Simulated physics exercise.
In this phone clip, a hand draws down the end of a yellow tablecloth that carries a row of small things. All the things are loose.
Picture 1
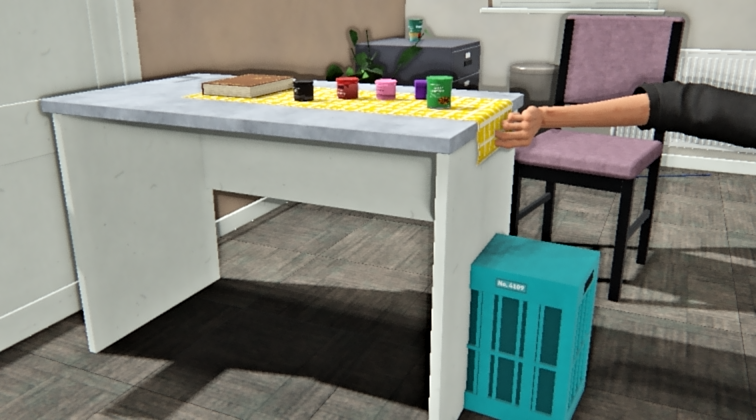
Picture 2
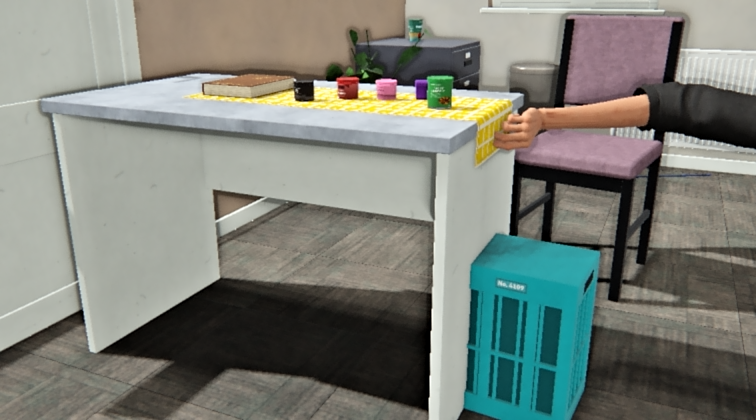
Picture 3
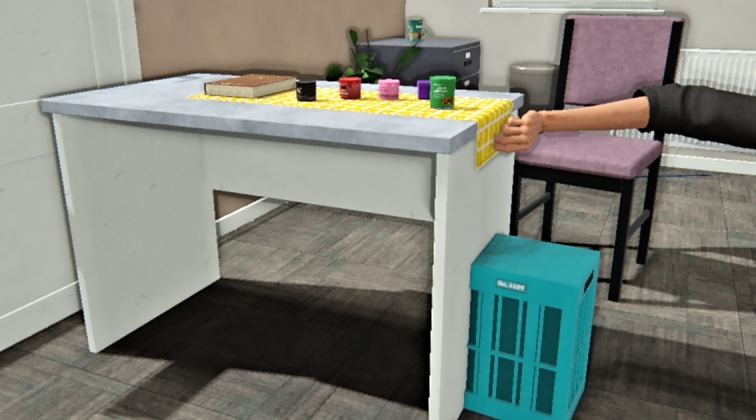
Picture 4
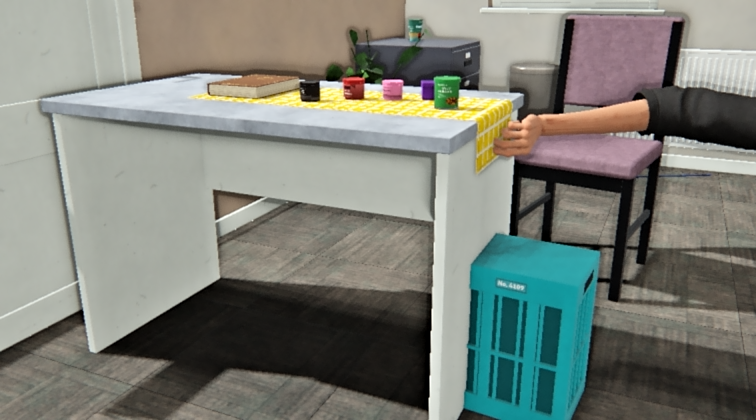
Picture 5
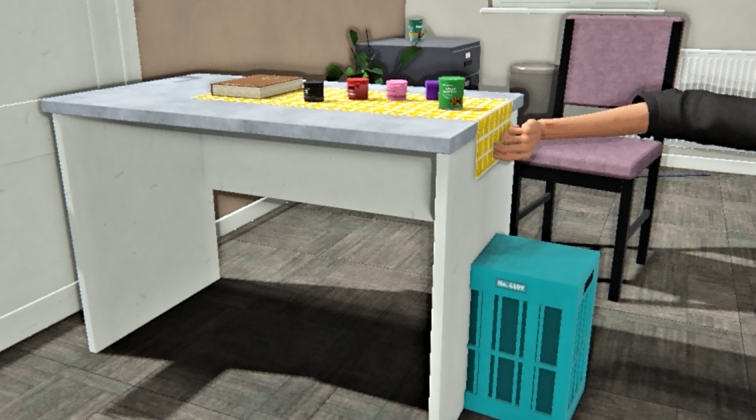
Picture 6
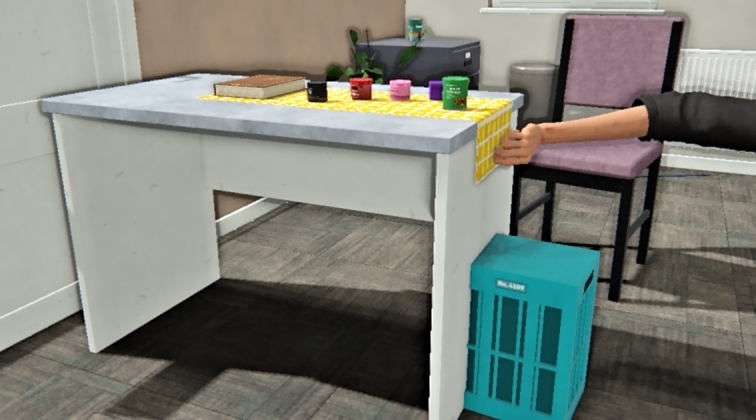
A hand slowly drawing a yellow tablecloth down the right end of a desk, the small colourful pots on it shifting slightly right.
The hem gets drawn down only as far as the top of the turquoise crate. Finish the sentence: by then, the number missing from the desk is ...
... two.
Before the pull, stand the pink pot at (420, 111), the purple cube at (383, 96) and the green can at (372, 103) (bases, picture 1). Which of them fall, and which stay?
Pink pot: Gone off. Purple cube: Still up. Green can: Still up.
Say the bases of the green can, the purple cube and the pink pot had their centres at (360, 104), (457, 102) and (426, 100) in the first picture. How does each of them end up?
The green can ends up still aboard, the purple cube ends up knocked off, the pink pot ends up knocked off.
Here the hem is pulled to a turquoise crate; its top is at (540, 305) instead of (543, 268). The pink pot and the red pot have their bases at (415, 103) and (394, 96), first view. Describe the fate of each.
The pink pot? Lost. The red pot? Lost.
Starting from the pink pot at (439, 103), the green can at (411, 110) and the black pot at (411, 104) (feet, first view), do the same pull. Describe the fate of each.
The pink pot is off the top, the green can is off the top, the black pot is off the top.
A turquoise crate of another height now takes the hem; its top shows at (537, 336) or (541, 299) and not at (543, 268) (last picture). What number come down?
Over the edge go 4 and 3.
Soon after, hem near (493, 205); all still up.
Then, hem on the crate; green can and purple cube gone.
At rest, hem on the crate; green can and purple cube gone. The answer is two.
